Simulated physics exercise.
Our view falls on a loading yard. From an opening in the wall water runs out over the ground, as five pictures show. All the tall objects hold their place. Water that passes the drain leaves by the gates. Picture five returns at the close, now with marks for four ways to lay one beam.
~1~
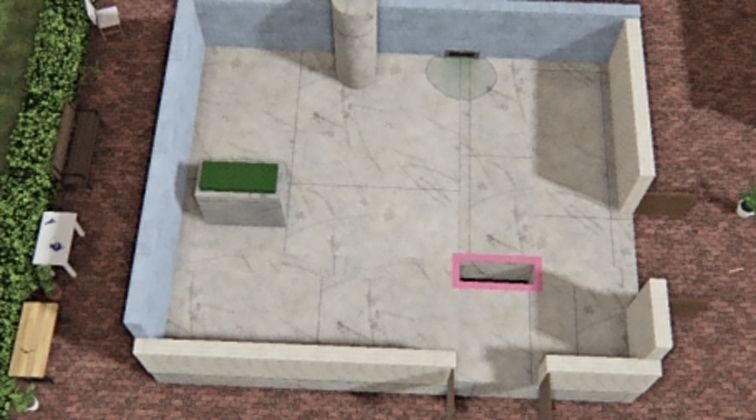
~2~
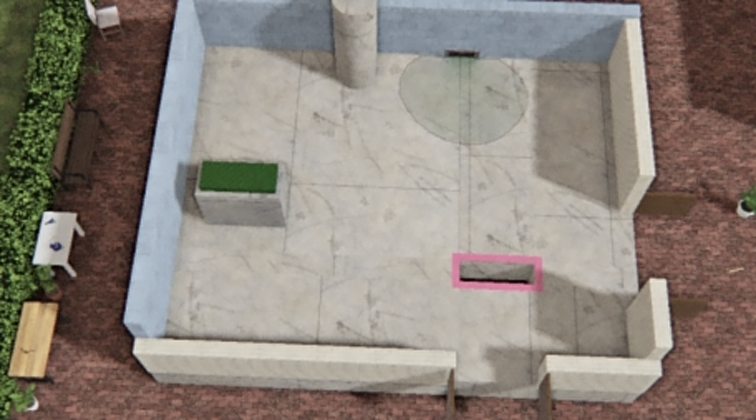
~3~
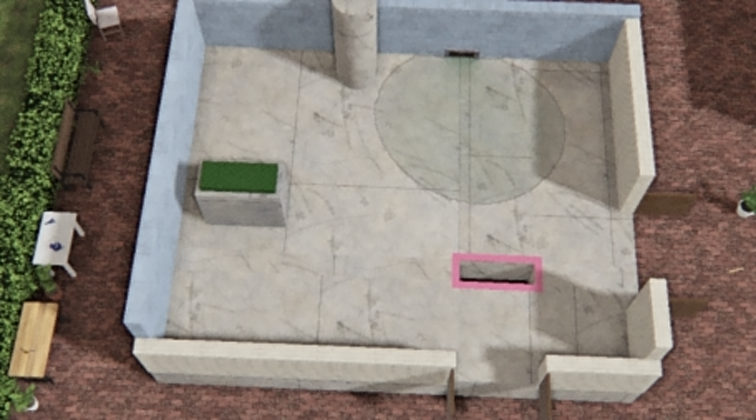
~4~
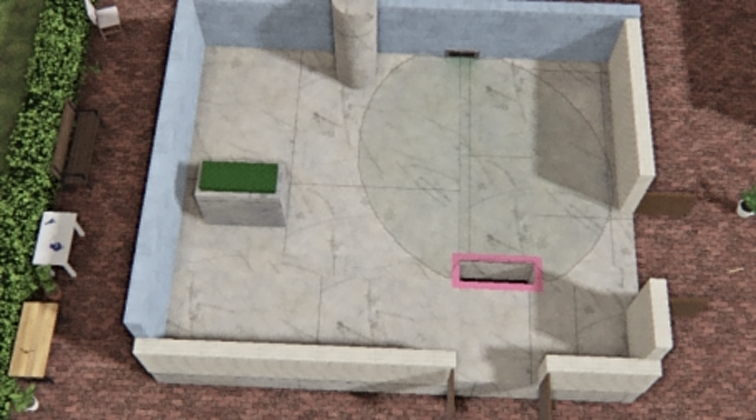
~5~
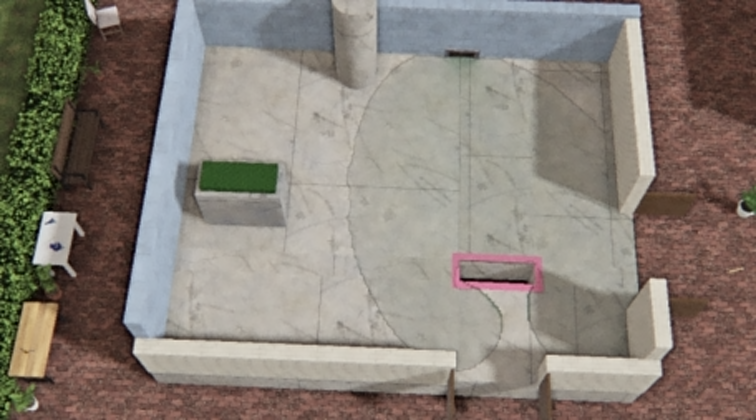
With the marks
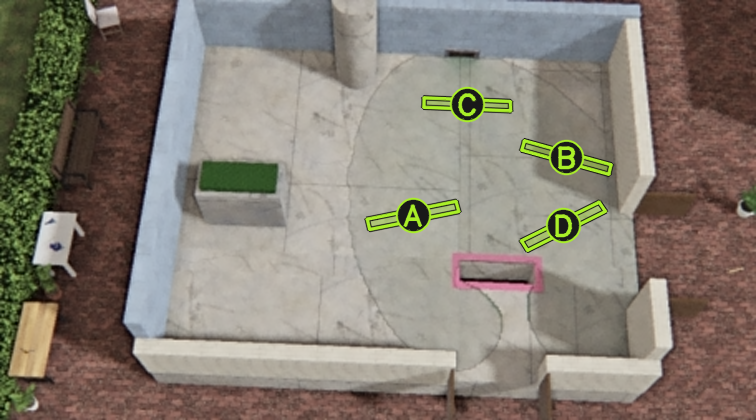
Shallow water spreading from a wall outlet across a walled yard's pale floor, reaching a pink-edged drain and flowing around it.
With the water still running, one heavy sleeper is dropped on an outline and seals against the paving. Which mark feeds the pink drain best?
Choose D.
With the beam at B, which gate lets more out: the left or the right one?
The left one.
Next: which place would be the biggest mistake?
That would be C.
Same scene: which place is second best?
Place B.
In lime, A from (368, 224) to (457, 206); B from (523, 145) to (609, 169); C from (424, 102) to (510, 106); D from (524, 245) to (602, 206).
With A, about 33 % of the stream goes into the pink drain, about 67 % out by the gates.
With B, about 45 % of the stream goes into the pink drain, about 54 % out by the gates.
With C, about 10 % of the stream goes into the pink drain, about 89 % out by the gates.
With D, about 60 % of the stream goes into the pink drain, about 39 % out by the gates.
